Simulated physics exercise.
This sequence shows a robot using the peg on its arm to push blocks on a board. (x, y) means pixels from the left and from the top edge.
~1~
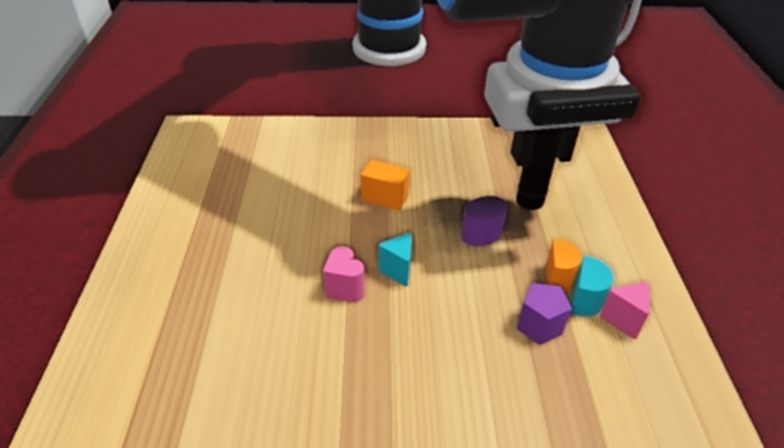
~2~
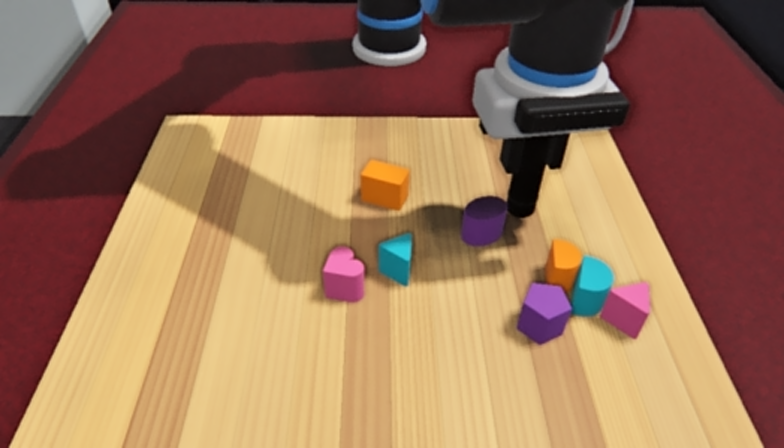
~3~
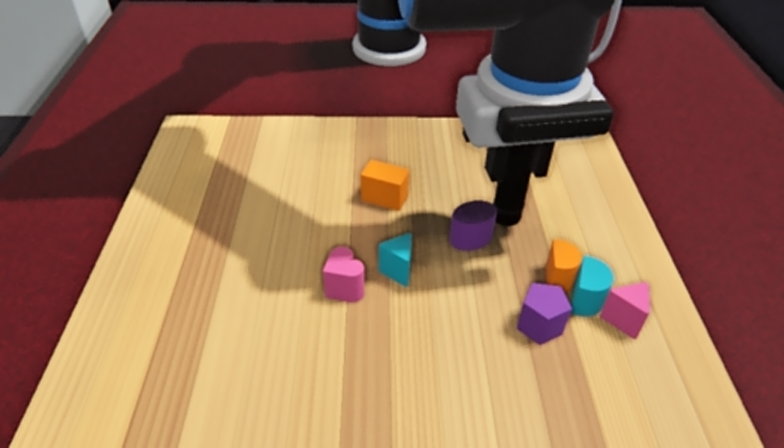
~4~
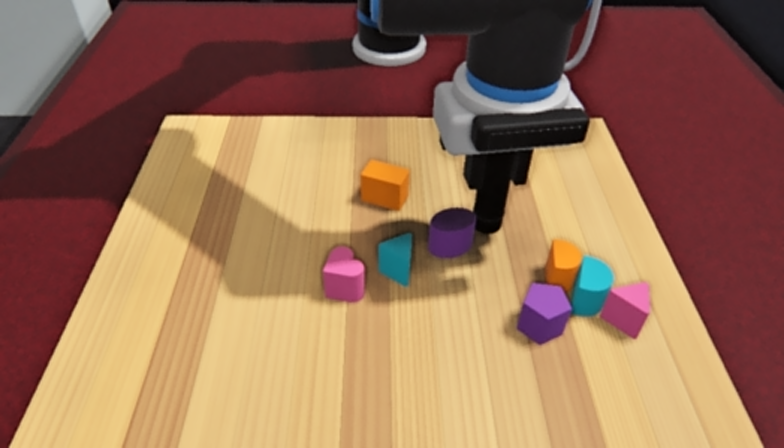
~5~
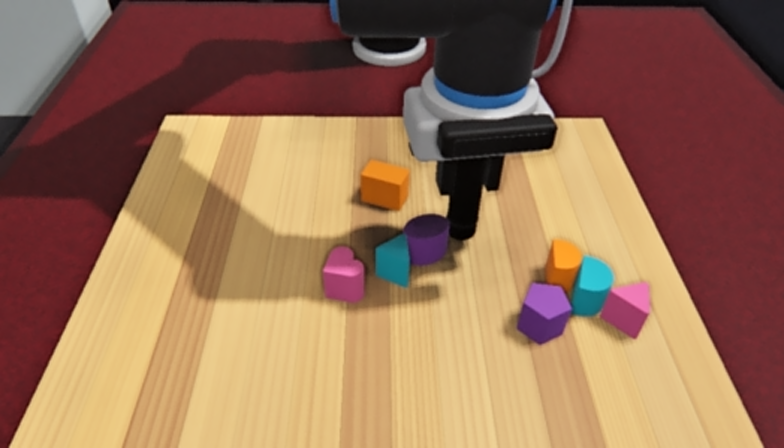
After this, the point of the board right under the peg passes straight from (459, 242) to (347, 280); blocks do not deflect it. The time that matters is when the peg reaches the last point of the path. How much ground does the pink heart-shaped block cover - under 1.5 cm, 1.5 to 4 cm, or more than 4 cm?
It goes a little way, 1.5 to 4 cm.
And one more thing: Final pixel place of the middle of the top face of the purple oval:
Just about (316, 236).
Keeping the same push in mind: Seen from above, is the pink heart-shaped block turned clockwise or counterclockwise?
Viewed from overhead, the pink heart-shaped block winds up turned anticlockwise.
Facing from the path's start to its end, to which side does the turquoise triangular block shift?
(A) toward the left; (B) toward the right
Option A.
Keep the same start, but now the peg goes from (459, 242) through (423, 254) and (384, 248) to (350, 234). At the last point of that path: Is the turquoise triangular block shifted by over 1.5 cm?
Yes, it checks out.
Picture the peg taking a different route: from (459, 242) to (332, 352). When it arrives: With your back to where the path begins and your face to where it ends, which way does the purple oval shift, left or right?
To the right.
What follows on the original path. One third of the way, peg (423, 242); turquoise triangular block (381, 255), turned 80° anticlockwise; purple oval (385, 233), turned 15° clockwise.
Two thirds of the way, peg (385, 255); pink heart-shaped block (340, 264), turned 15° anticlockwise; turquoise triangular block (378, 259), turned 80° anticlockwise; purple oval (344, 236), turned 45° clockwise.
At the end, peg (346, 269); pink heart-shaped block (329, 274), turned 25° anticlockwise; orange rectangle in place; turquoise triangular block (371, 268), turned 105° anticlockwise; purple oval (316, 236), turned 100° clockwise.
